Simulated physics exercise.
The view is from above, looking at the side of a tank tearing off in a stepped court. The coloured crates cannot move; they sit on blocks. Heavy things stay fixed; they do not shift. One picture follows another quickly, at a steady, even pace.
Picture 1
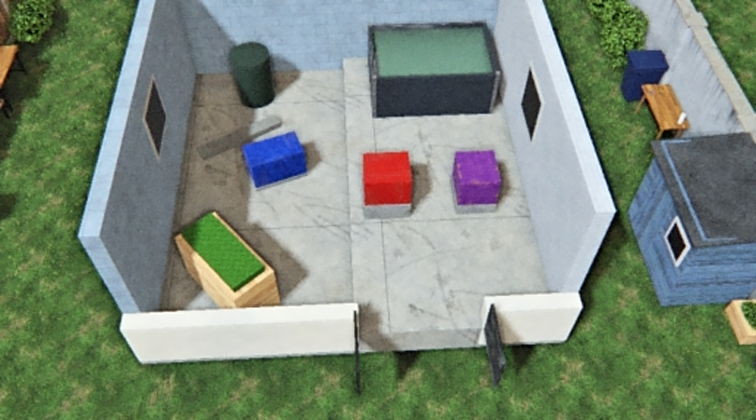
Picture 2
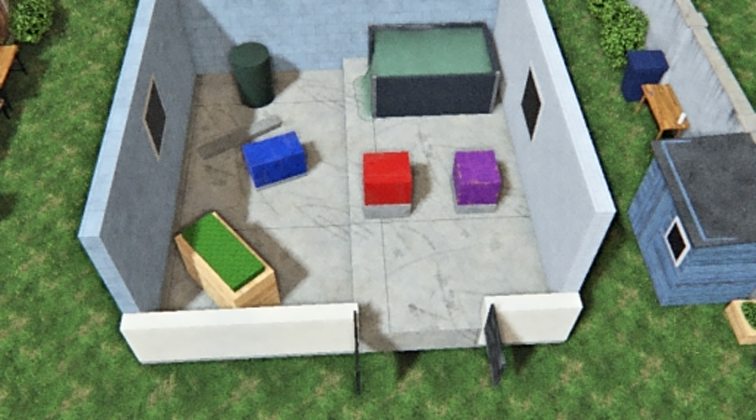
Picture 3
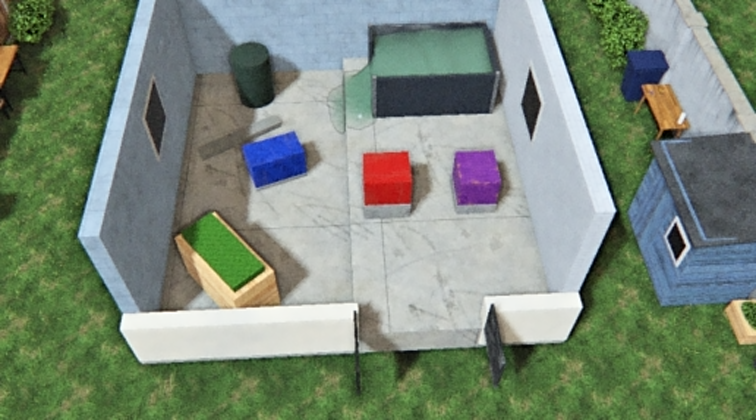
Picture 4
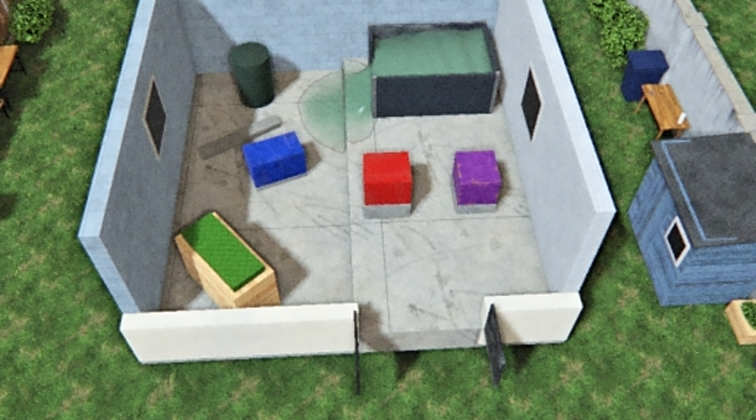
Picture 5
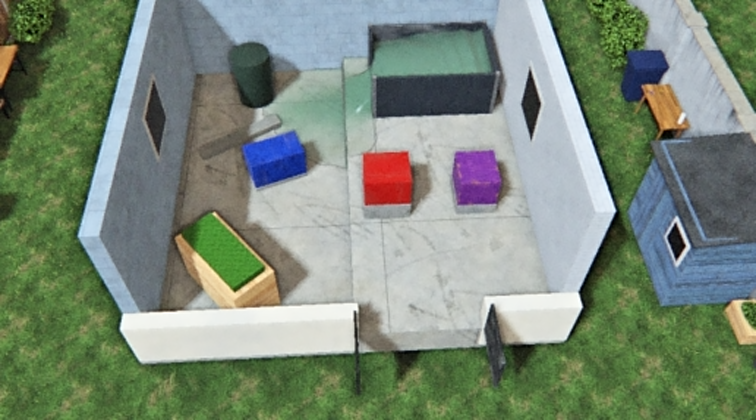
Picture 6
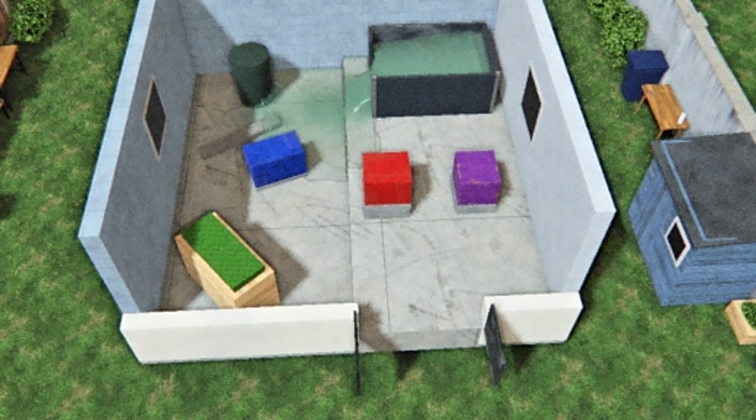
In a walled court seen from above, greenish water sits level in a dark tank at the back, behind red, purple and blue boxes. Water pours from the tank's left side, spreads across the pale floor, then fans out further left toward the green barrel, while the boxes stay still.
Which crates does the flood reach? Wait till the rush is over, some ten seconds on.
The blue crate is reached; the purple crate is not reached; the red crate is not reached.
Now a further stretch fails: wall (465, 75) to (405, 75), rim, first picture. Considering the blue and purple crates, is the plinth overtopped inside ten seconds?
My take: The blue one gets flooded, while the purple one gets flooded.
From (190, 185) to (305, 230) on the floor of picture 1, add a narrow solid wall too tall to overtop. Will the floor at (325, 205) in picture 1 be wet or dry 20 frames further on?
At that place: Under water.
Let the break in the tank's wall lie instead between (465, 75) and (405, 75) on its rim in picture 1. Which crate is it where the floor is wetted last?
That would be the one in blue.
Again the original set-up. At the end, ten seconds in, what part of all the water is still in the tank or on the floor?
Some 100 per cent has not gone.
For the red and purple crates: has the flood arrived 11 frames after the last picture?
At red, got wet; at purple, stays dry.
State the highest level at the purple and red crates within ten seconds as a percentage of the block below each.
0 %, then 10 %.
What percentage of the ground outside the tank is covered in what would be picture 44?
That comes to about 55 per cent.
A moment on, water covers 35 % of the floor; the blue crate water round its plinth, the purple crate not reached, the red crate water round its plinth.
Next, water covers 50 % of the floor; the blue crate water round its plinth, the purple crate not reached, the red crate water round its plinth.
Then, water covers 55 % of the floor; the blue crate water round its plinth, the purple crate not reached, the red crate water round its plinth.
Later, water covers 55 % of the floor; the blue crate water round its plinth, the purple crate not reached, the red crate water round its plinth.
In the end, water covers 55 % of the floor; the blue crate was topped, the purple crate stayed above the water, the red crate stayed above the water.
